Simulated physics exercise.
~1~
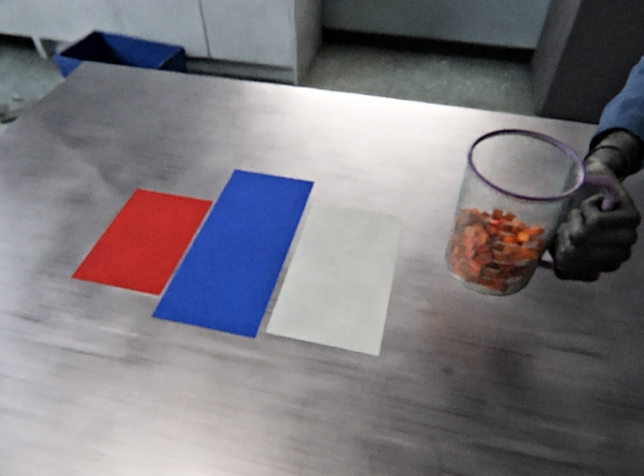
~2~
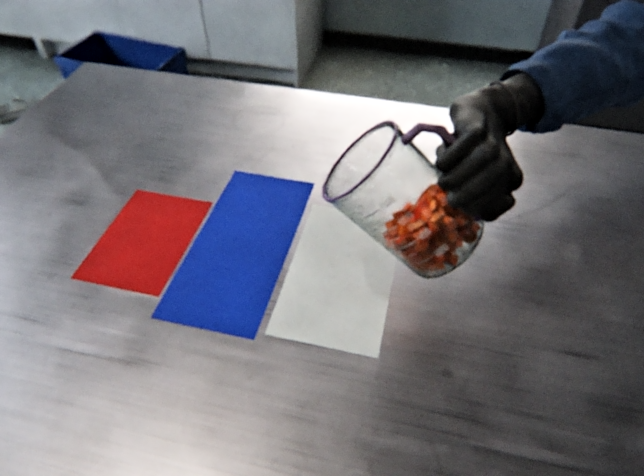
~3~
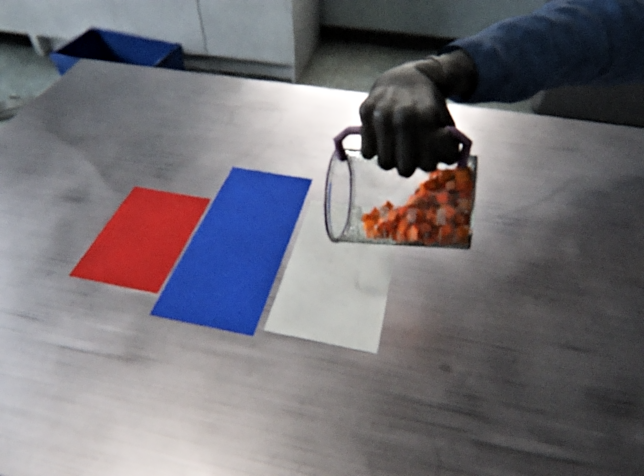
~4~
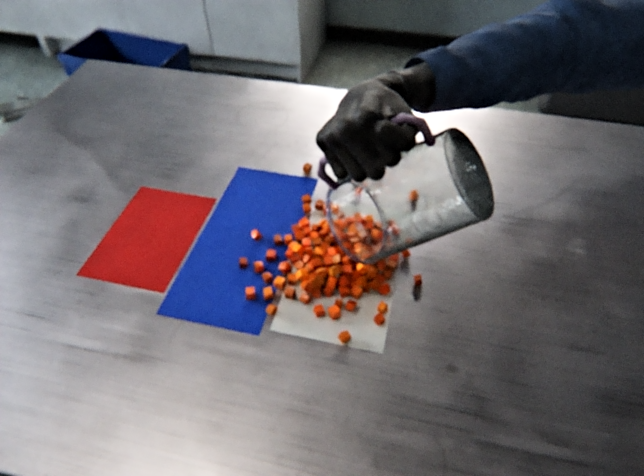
A dark-gloved hand in a blue sleeve holds a clear jug of orange carrot cubes at the right of a grey metal table, seen from above at an angle. Red, blue and white mats lie side by side from left to right, with a blue bin on the floor behind. The hand carries the jug left toward the white mat, tilting it until it lies on its side with the cubes still inside. It tips further, and the cubes tumble out. Most end heaped on the white mat, some scatter onto the blue and a few onto bare table, while the red stays clear.
